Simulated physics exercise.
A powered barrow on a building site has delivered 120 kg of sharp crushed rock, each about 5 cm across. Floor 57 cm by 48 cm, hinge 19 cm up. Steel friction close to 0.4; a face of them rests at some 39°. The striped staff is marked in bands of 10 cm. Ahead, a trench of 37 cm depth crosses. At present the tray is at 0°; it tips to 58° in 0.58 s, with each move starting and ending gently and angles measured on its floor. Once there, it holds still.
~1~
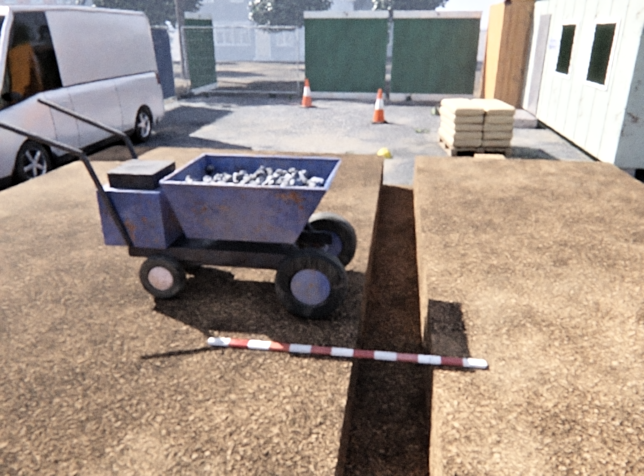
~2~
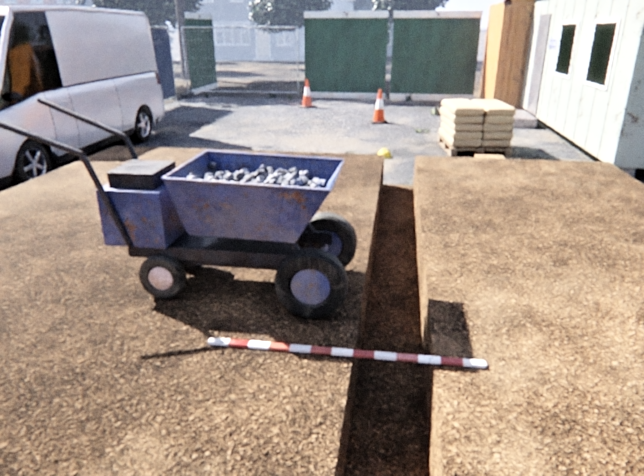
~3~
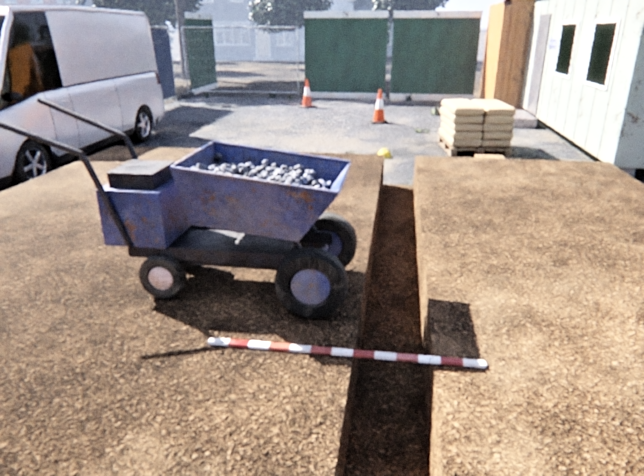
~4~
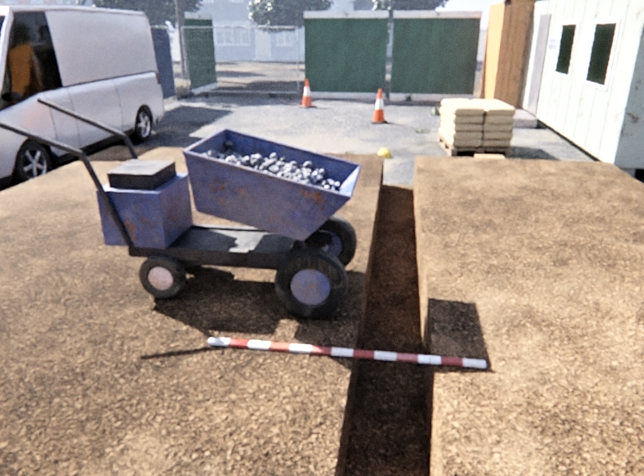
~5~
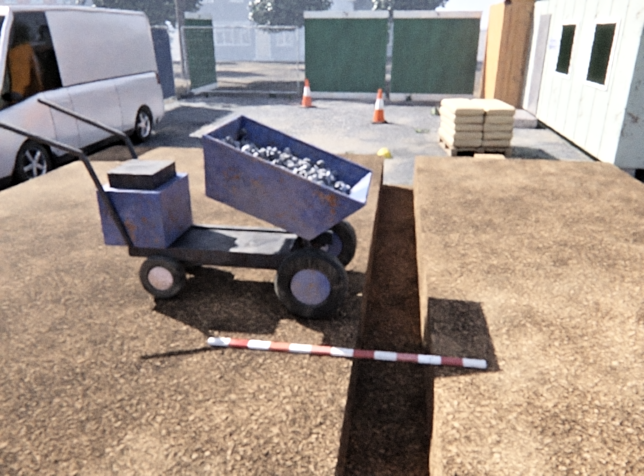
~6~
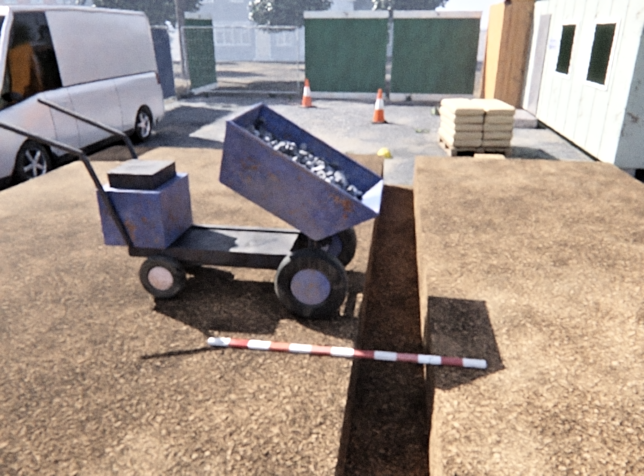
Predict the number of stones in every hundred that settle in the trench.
Close to 7 in a hundred.
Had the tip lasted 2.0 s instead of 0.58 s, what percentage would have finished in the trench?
With that timing, about 5 per cent.
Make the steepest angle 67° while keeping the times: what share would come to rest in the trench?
I'd guess some 10 in a hundred.
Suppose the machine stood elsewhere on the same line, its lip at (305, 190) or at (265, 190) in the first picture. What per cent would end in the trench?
From the first spot near 15, from the second near 30 per cent.
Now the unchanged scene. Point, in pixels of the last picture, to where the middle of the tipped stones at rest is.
I'd point to around (469, 300).
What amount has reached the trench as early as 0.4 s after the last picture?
5 per cent or so by then.
Then, 0.1 s after the last picture the floor is at 48°, 100 % in the tray; the foremost stones are at (375, 210).
Then, 0.4 s after the last picture the floor is at 58°, 95 % in the tray, 3 % in the trench, 2 % past the trench; the foremost stones are at (448, 272).
Then, 0.7 s after the last picture the floor is at 58°, 65 % in the tray, 4 % in the trench, 31 % past the trench; the foremost stones are at (554, 318).
Then, 2.7 s after the last picture the floor is at 58°, 59 % in the tray, 7 % in the trench, 34 % past the trench; the foremost stones are at (612, 310).
